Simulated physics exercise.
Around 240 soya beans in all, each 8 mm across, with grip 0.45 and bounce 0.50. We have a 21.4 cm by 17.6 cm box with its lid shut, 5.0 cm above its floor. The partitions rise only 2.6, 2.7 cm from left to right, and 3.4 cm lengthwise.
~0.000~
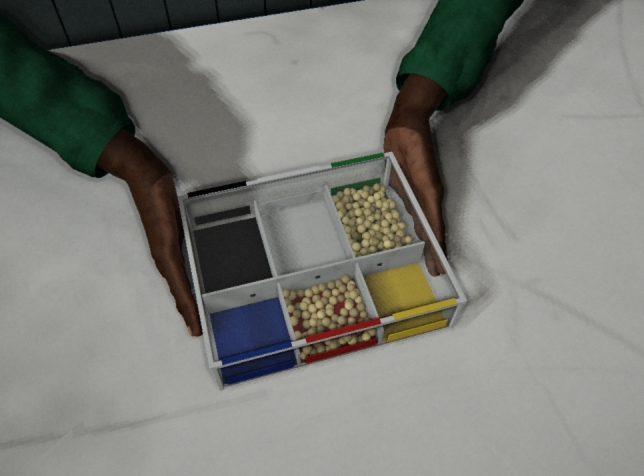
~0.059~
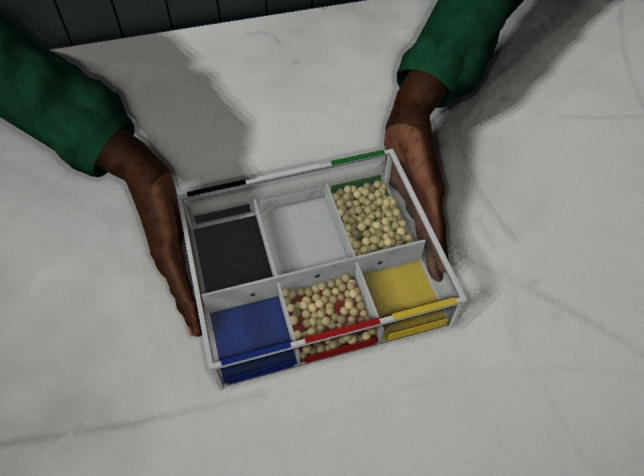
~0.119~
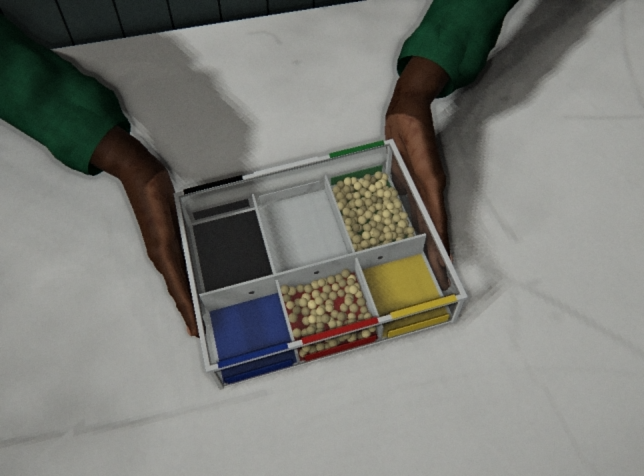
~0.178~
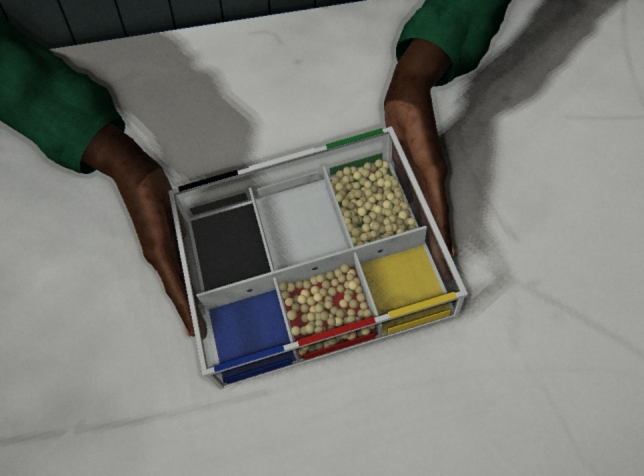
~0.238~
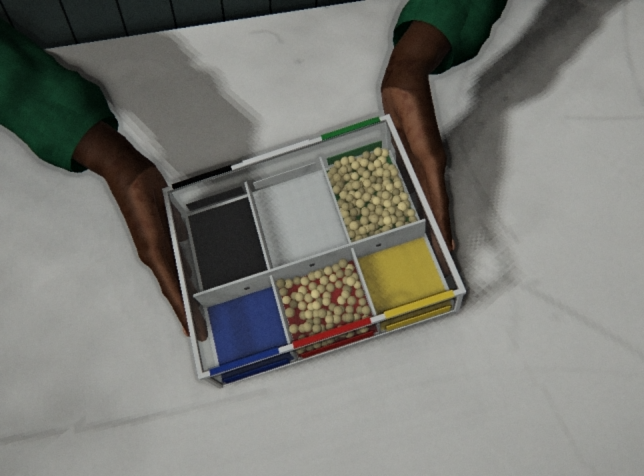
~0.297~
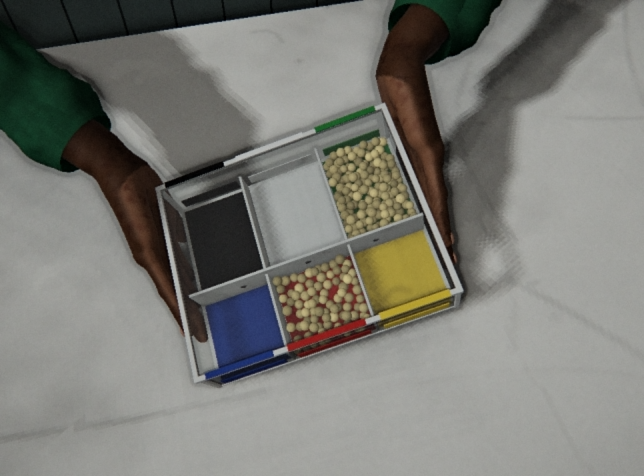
The clip opens on two hands in green sleeves holding a clear, divided box level on a pale surface, round beans filling its red and green sections. The hands then tilt it steadily, raising the far side and right end with the left front corner lowest, while the beans stay in those sections.
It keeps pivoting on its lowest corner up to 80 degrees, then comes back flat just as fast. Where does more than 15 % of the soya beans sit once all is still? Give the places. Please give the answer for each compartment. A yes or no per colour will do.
Red: Yes. Blue: Yes. Green: Yes. Yellow: No. White: No. Black: No.
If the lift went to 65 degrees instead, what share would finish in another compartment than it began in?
Near 15 in a hundred.
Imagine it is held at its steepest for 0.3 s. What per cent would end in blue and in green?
You'd end up with blue at 45 per cent and green at 30 per cent.
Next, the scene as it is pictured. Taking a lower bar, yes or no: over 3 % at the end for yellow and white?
As for yellow, not so, and as for white, correct.
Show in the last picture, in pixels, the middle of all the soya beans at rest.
When it all comes to rest, the middle is near (301, 317).
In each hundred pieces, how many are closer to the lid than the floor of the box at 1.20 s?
Around 30 in a hundred, give or take.
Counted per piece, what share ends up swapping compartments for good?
Result: Roughly 45 %.
After 1.20 s, tilt 79 degrees; red 40 %, blue 5 %, green 50 %, white 5 %.
Then, at 1.80 s, tilt 34 degrees; red 30 %, blue 30 %, green 30 %, white 10 %, black 5 %.
After 2.44 s, tilt 0 degrees; red 30 %, blue 30 %, green 30 %, white 10 %, black 5 %.
By 3.1 s all is still; red 30 %, blue 30 %, green 30 %, yellow 0 %, white 10 %, black 5 %.
